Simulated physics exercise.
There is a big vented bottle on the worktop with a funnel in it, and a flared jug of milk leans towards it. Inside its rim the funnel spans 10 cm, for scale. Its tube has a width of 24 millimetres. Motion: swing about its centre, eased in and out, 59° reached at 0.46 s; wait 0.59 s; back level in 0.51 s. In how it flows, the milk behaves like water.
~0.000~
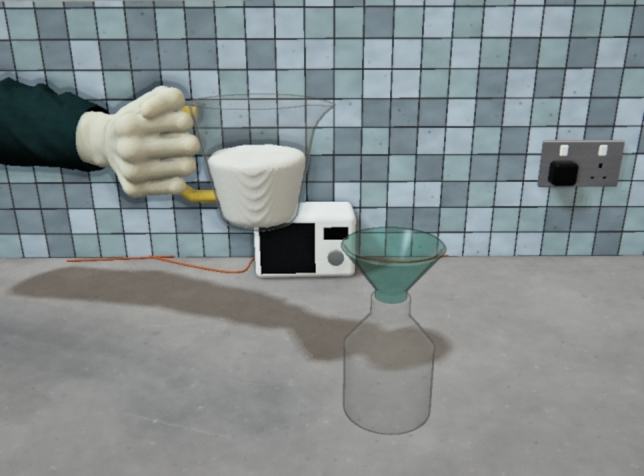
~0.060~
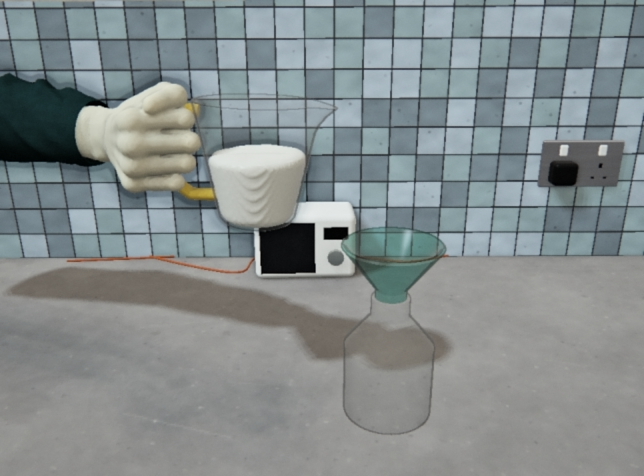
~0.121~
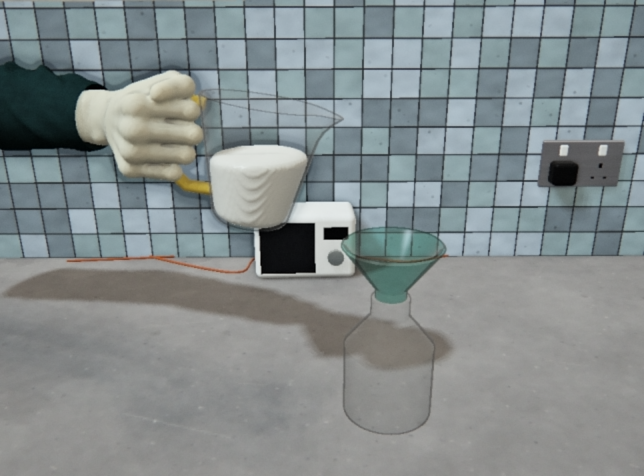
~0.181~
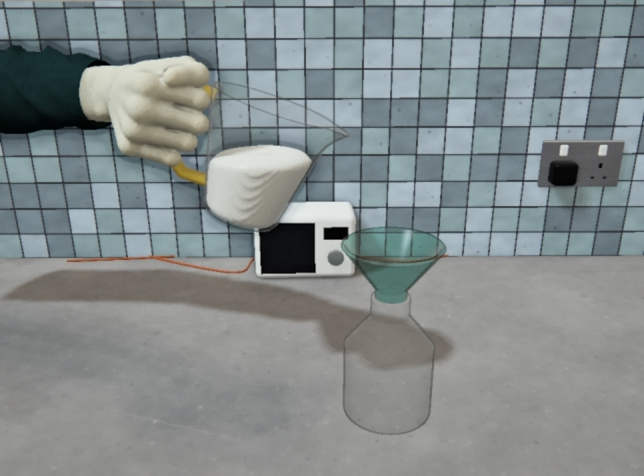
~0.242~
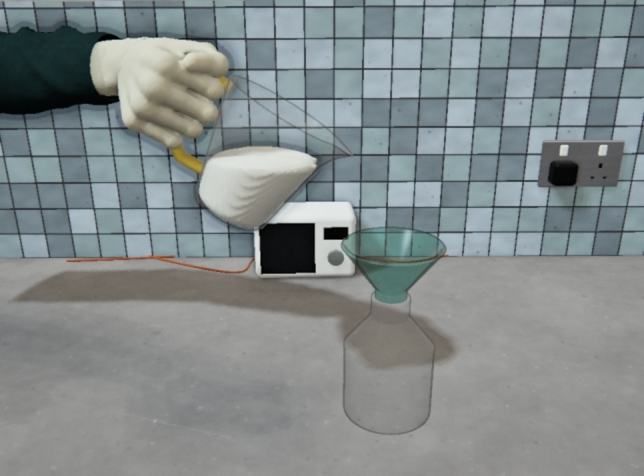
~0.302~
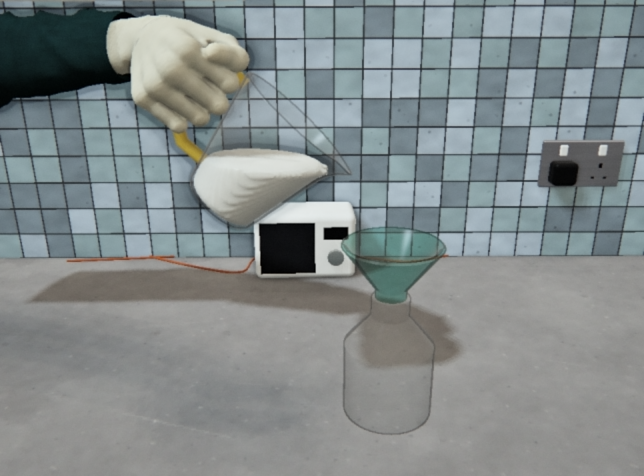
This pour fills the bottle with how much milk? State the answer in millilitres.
The bottle takes in about 180 ml.
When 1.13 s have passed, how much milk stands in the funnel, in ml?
About 10 ml is in the funnel.
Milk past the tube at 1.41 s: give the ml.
Roughly 180 ml.
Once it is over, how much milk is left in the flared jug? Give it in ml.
Roughly 200 ml.
By 0.63 s the tilt is 59° and 25 ml has passed the tube, 30 ml is in the funnel, 285 ml in the flared jug and 0 ml has missed.
By 0.88 s the tilt is 59° and 100 ml has passed the tube, 30 ml is in the funnel, 230 ml in the flared jug and 0 ml has missed.
By 1.13 s the tilt is 55° and 155 ml has passed the tube, 10 ml is in the funnel, 205 ml in the flared jug and 0 ml has missed.
By 1.41 s the tilt is 12° and 180 ml has passed the tube, 0 ml is in the funnel, 195 ml in the flared jug and 0 ml has missed.
At rest 180 ml has passed the tube, 0 ml is in the funnel, 195 ml in the flared jug and 0 ml has missed.
